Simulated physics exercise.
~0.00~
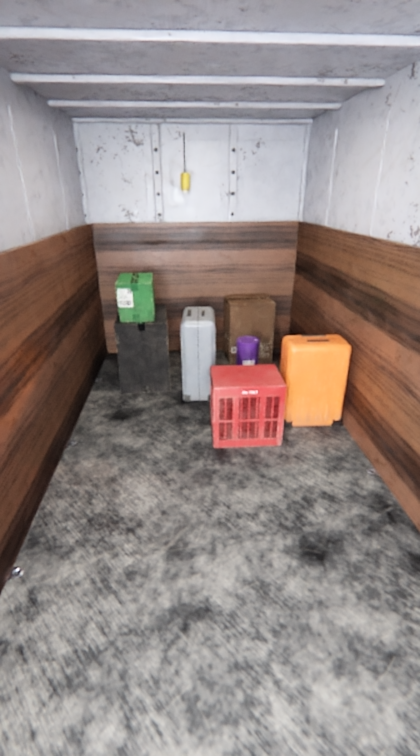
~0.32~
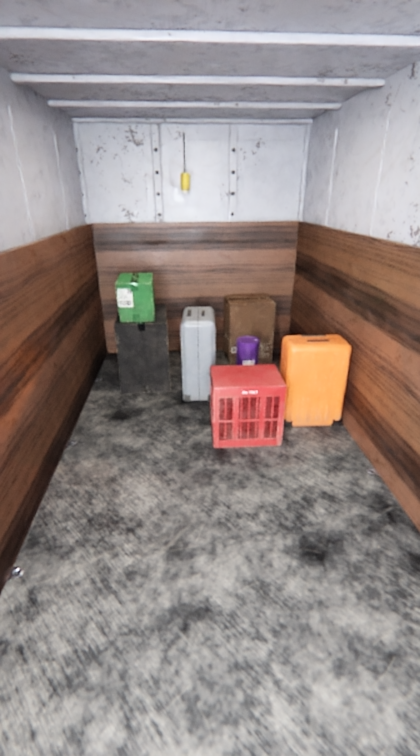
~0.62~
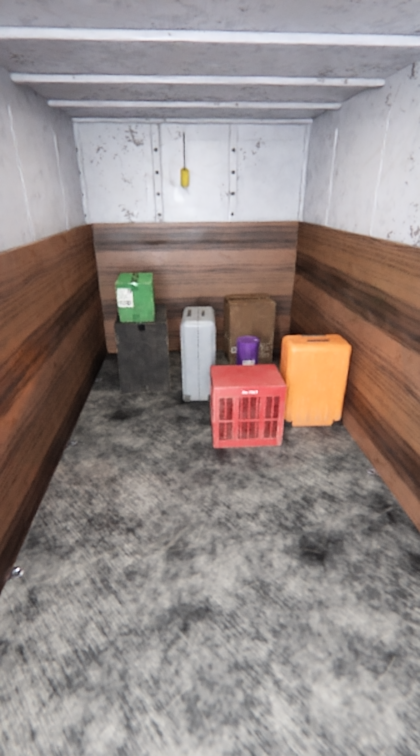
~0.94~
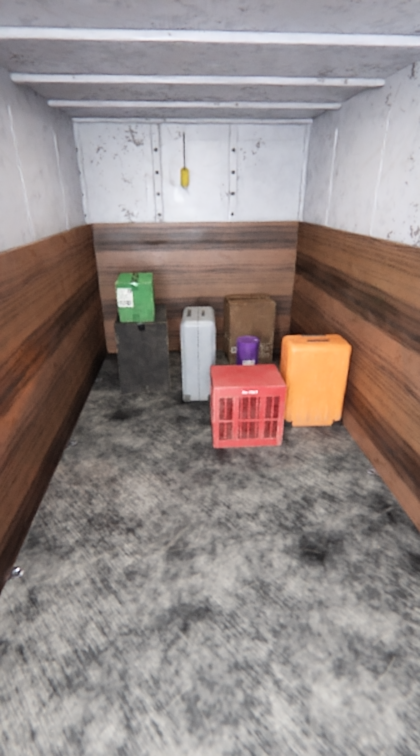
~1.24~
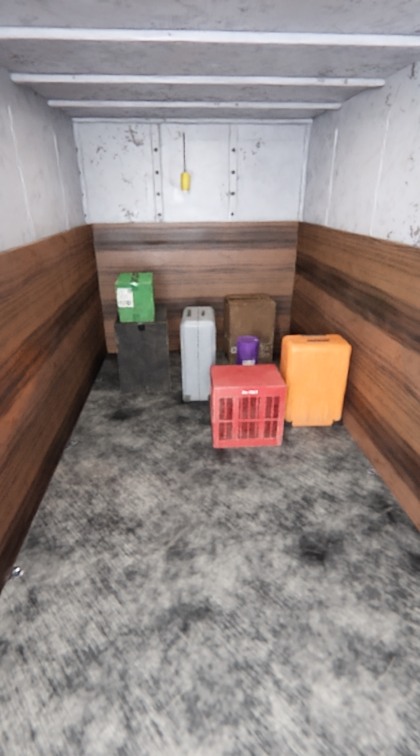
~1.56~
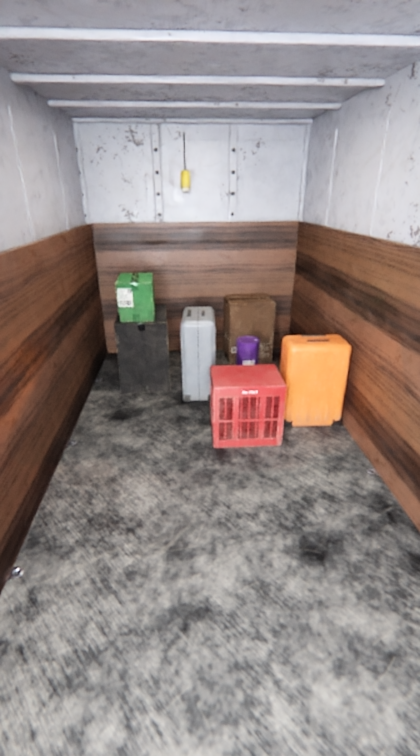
The clip shows the wood-panelled load bay of a van, with a green box on a black box, a grey case, a brown box, a purple canister, a red crate and an orange case, all staying still throughout.
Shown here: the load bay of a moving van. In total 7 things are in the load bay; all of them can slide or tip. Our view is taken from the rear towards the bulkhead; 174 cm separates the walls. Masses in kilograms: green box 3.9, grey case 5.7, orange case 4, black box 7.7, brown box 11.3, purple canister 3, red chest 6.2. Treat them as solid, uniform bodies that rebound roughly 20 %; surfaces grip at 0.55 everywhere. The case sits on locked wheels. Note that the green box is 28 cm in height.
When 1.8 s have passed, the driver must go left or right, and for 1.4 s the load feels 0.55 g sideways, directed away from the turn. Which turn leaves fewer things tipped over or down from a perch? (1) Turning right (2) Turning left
Turning right.
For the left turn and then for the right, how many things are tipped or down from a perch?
Turn left = 4, turn right = 1.
Turning left. By 2.56 s, force 0.55 g right; grey case tilted 51° near (240, 355); green box tilted 14° near (160, 291); purple canister tilted 46°.
By 2.76 s, force 0.55 g right; grey case on its side near (279, 365); green box tilted 37° near (198, 296); purple canister on its side.
By 3.06 s, force 0.31 g right; green box now down from a perch; grey case on its side near (282, 367); black box on its side.
When it is over (3.8 s), down from a perch, green box; lying over in the load bay, grey case, black box and purple canister; the other 3 within 15 cm of the start. End places, in pixels of the last picture, green box near (284, 333), grey case near (281, 370).
Turning right instead, purple canister tipped over or down from a perch, 1 of 7 in all.
